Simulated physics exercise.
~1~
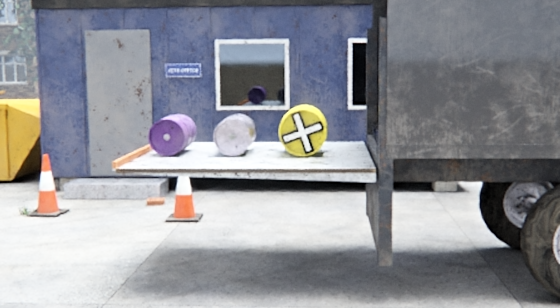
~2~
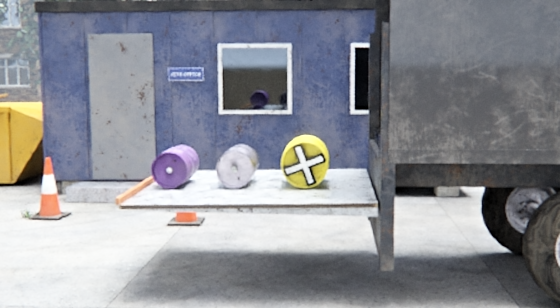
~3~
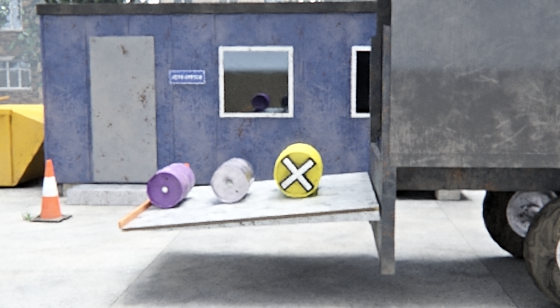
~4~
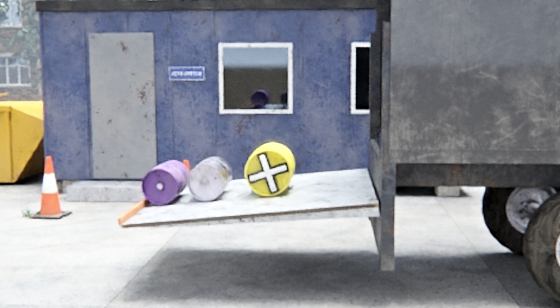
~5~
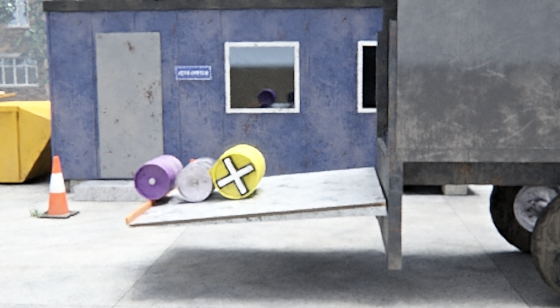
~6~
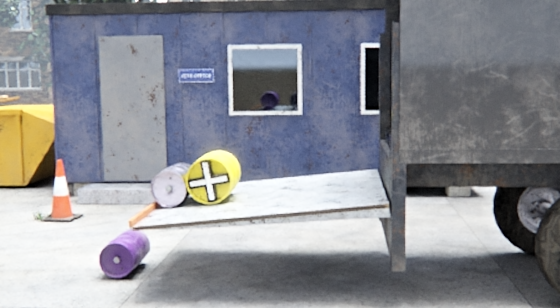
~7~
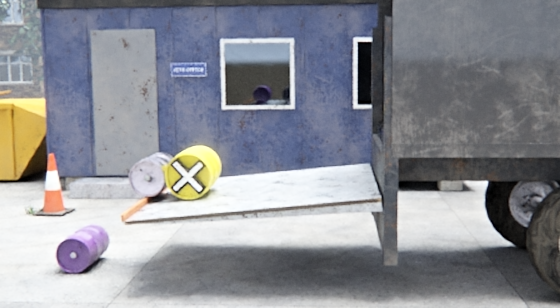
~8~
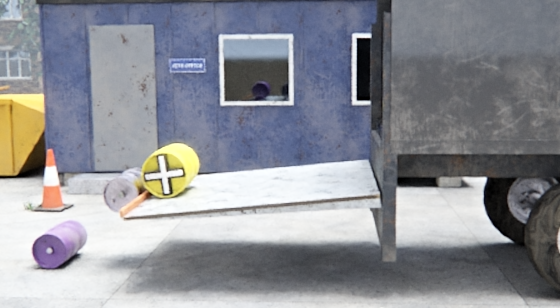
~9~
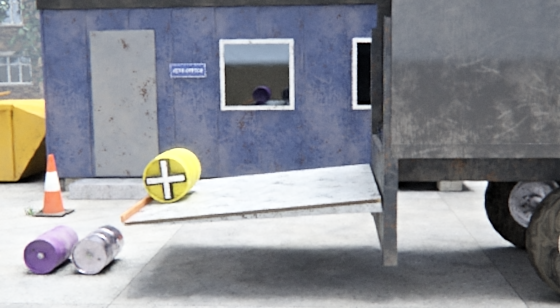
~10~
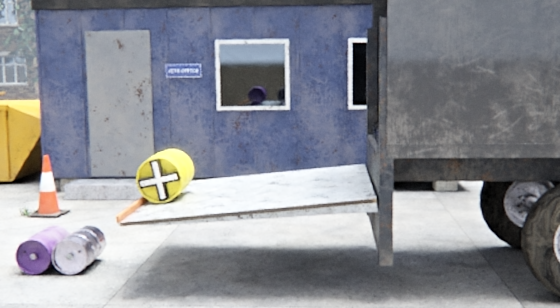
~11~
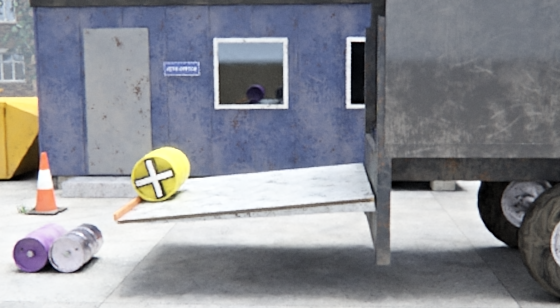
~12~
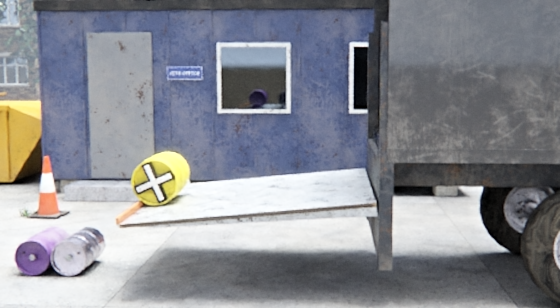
We see a purple, a whitish and a yellow keg on a tail-lift plate that lowers slightly and tips outwards; all roll left, the purple then the whitish dropping off the edge to the ground, while the yellow one stops at the plate's outer edge and stays there.
